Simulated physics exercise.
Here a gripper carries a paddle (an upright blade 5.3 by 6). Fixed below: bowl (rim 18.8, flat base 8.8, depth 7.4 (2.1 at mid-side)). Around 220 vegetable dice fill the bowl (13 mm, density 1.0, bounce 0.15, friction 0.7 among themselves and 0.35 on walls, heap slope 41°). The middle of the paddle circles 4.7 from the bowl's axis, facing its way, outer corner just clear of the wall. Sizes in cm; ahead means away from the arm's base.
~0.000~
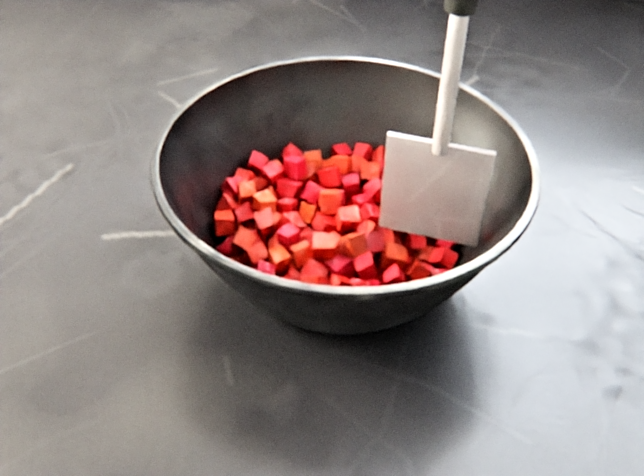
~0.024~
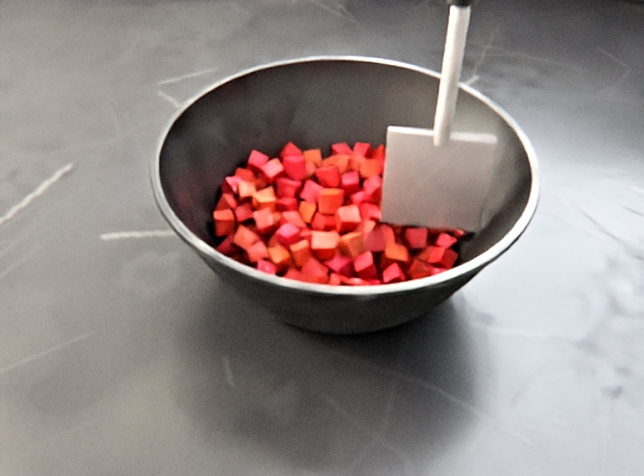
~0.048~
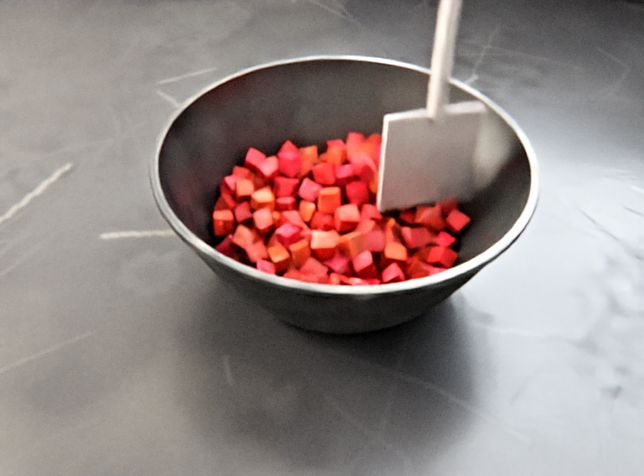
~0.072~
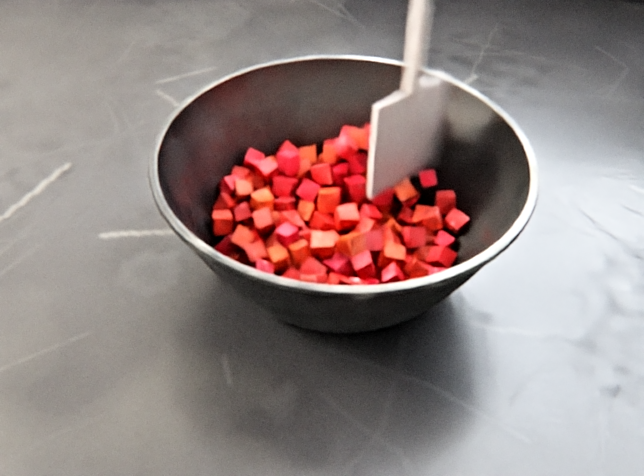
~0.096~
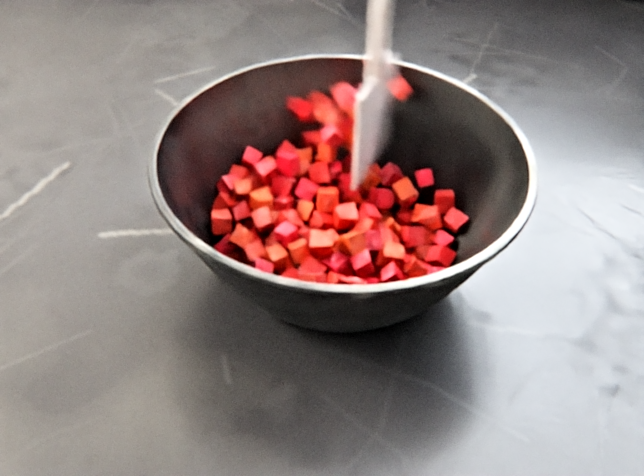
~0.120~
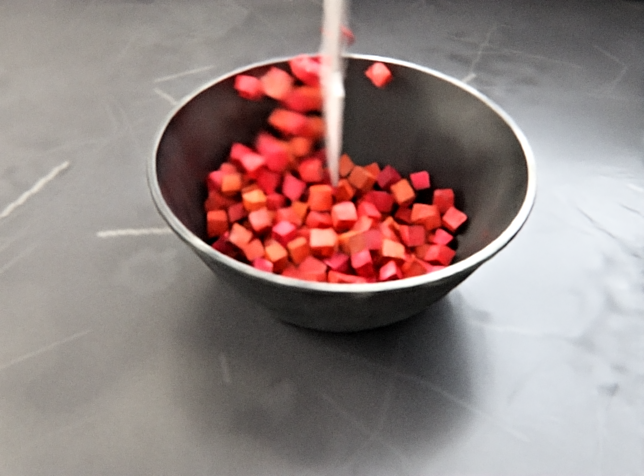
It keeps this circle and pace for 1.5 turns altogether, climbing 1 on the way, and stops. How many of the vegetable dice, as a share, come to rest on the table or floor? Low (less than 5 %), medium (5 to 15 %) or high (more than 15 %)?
Answer: High; more than 15 % of the vegetable dice finish on the table or floor.
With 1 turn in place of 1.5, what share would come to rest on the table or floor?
In that case some 20 per cent.
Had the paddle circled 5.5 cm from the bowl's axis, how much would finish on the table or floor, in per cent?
In that case some 0 per cent.
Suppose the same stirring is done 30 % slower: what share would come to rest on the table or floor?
In that case some 20 per cent.
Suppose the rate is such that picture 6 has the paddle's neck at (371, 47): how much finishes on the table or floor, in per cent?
About 25 per cent.
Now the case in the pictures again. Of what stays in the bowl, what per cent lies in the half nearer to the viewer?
Some 50 per cent.
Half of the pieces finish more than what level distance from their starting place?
Roughly 4 cm.
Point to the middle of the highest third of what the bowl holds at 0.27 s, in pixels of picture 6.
At about (355, 269).
After 0.27 s, 274° round, highest piece 13 above the table; 191 in the bowl, 1 on the table or floor, 25 in flight or on the tool.
After 0.41 s, 76° round, highest piece 11 above the table; 167 in the bowl, 26 on the table or floor, 24 in flight or on the tool.
After 0.68 s, 180° round, highest piece 5 above the table; 159 in the bowl, 58 on the table or floor.
After 1.38 s, 180° round, highest piece 4 above the table; 159 in the bowl, 58 on the table or floor.
In the end, 159 in the bowl, 58 on the table or floor. That is 27 % on the table or floor.
